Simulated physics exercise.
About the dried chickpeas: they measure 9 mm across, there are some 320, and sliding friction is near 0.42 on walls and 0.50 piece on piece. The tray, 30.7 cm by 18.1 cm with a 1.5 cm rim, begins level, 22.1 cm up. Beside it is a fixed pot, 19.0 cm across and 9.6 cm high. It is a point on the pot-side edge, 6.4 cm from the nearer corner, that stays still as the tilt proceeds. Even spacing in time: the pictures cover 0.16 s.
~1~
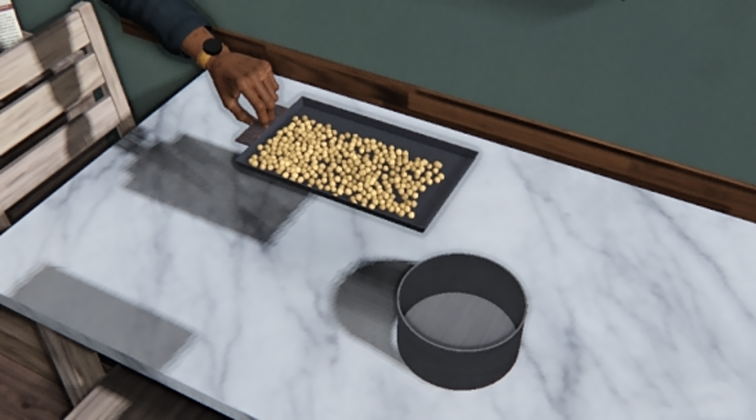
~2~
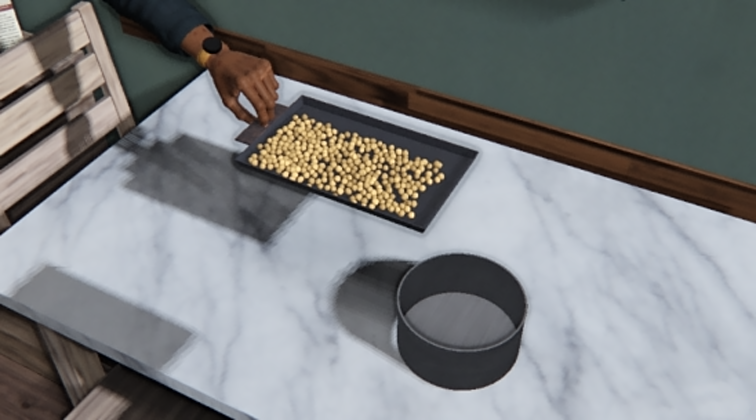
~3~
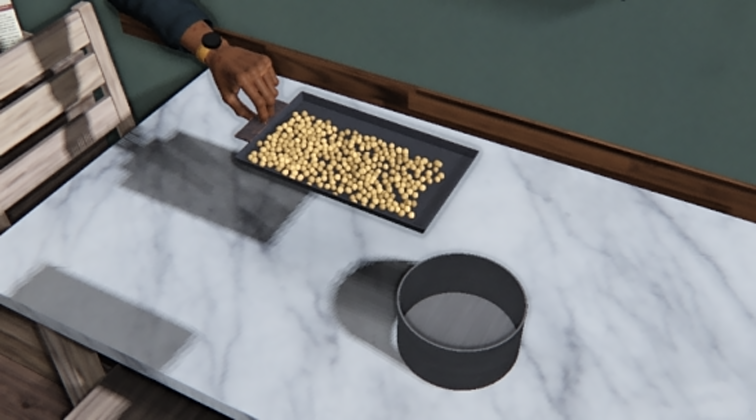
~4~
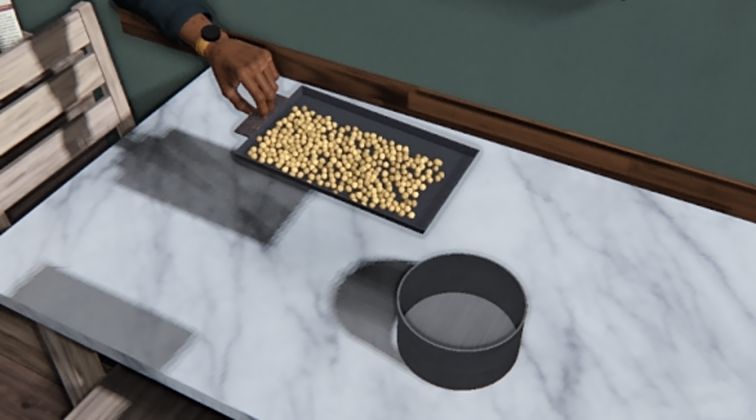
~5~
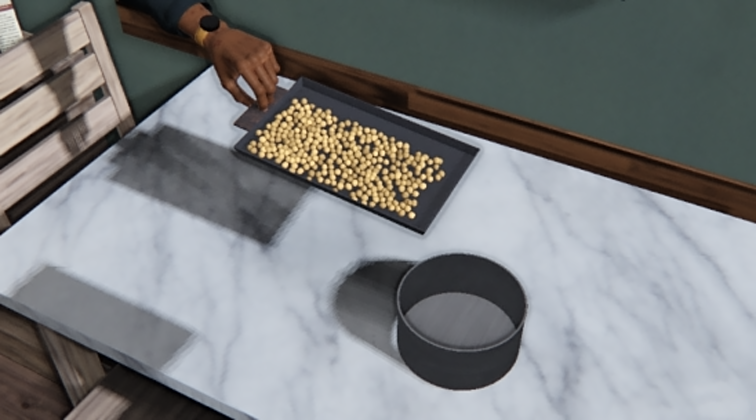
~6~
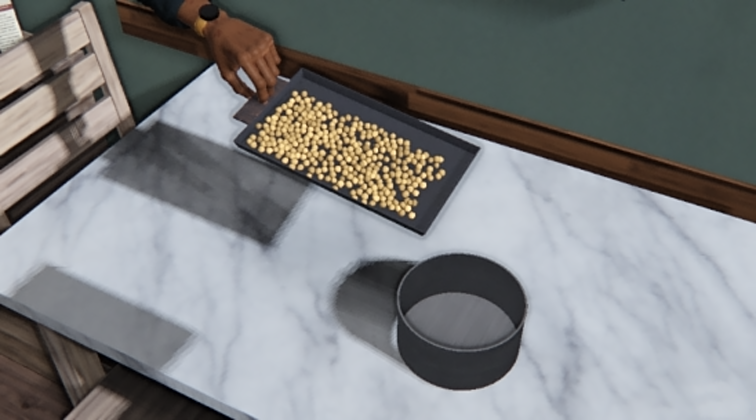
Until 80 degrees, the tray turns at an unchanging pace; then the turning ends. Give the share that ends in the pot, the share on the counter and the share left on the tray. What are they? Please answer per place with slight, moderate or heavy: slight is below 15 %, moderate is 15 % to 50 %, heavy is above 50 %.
Per place: Pot heavy, counter slight, left on the tray slight.
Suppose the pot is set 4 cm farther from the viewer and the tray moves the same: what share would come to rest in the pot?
I'd say some 70 per cent would end up there.
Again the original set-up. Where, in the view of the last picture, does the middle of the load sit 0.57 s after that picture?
(408, 190), roughly.
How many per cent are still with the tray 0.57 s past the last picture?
Close to 95 in a hundred.
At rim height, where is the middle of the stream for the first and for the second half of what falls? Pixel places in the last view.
Early half: About (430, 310); late half: (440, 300).
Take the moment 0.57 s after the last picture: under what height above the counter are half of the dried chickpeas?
Around 26 cm up.
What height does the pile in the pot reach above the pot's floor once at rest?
Height: Approx. 2.5 cm.
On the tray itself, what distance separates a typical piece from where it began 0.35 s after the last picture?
By then it sits near 5 cm from where it began.
Then, 0.35 s after the last picture, tilt 45 degrees; the tray holds 100 %, the pot 0 %.
Then, 0.57 s after the last picture, tilt 67 degrees; the tray holds 95 %, the pot 0 %.
Then, 0.91 s after the last picture, tilt 80 degrees; the tray holds 15 %, the pot 65 %.
In the end, pot 95 %, counter 5 %, tray 0 %.
